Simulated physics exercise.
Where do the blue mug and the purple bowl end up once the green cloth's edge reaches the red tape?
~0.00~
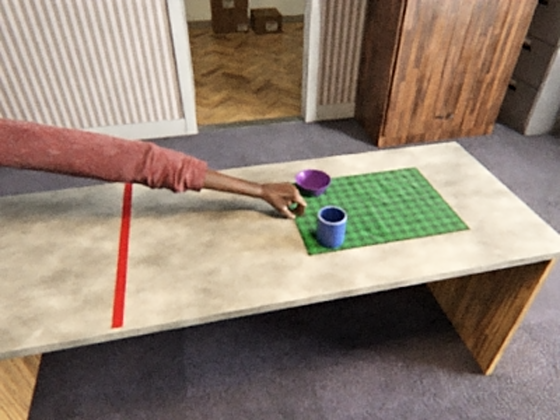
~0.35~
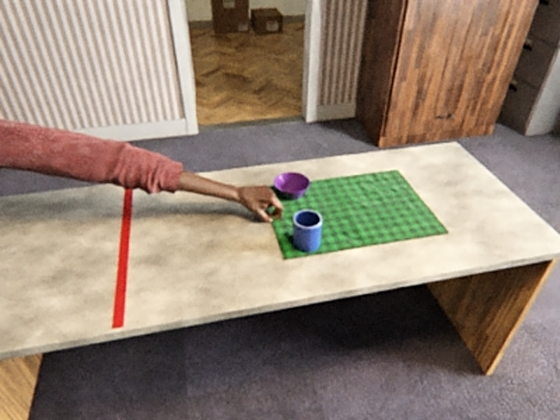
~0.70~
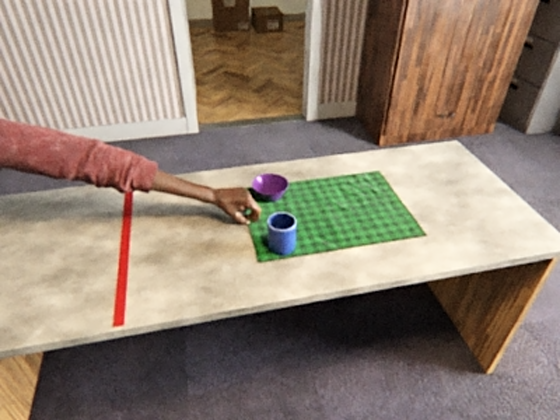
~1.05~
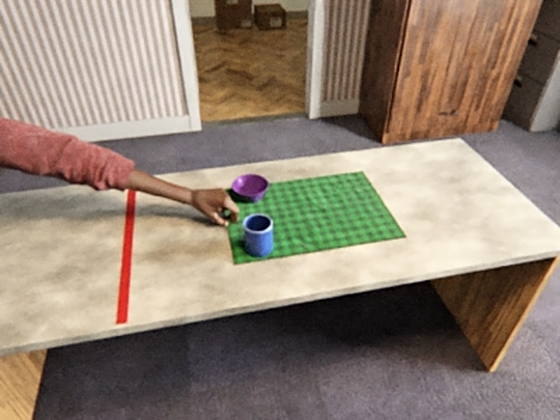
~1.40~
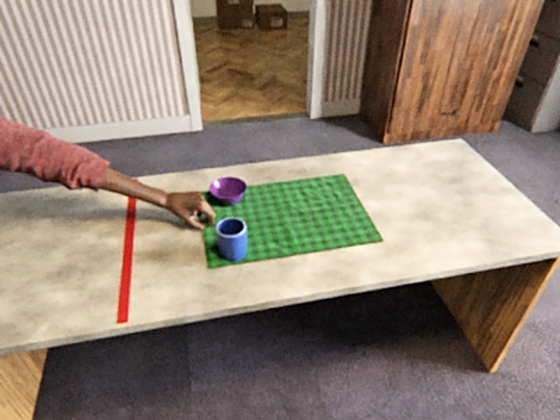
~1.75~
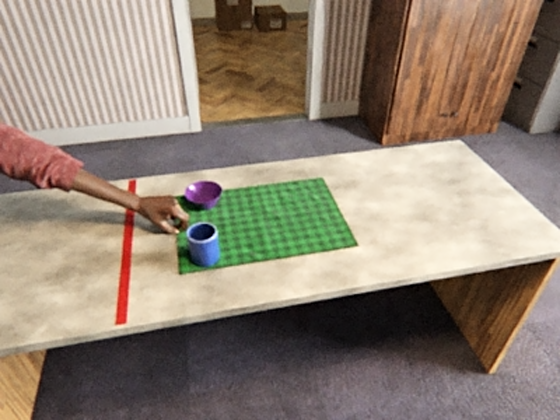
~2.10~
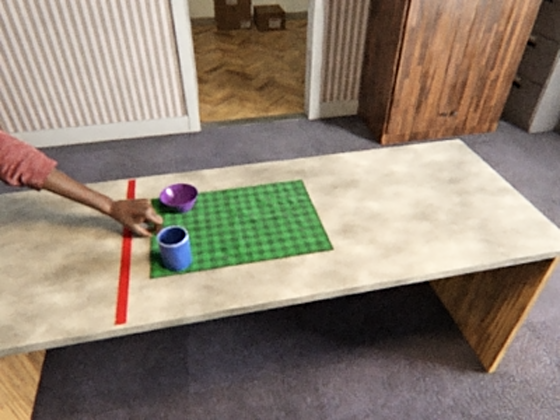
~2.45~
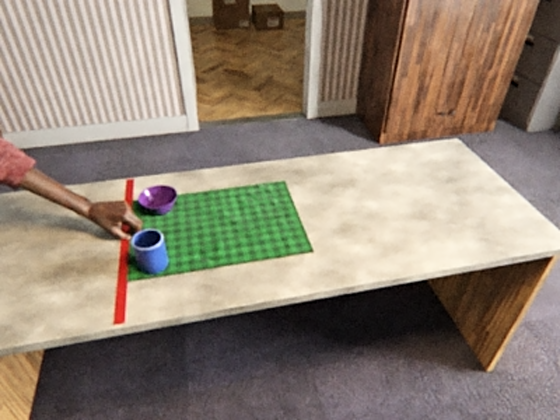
Both are still on the green cloth near its left edge, close to the tape, with the blue mug standing upright in front of the purple bowl.
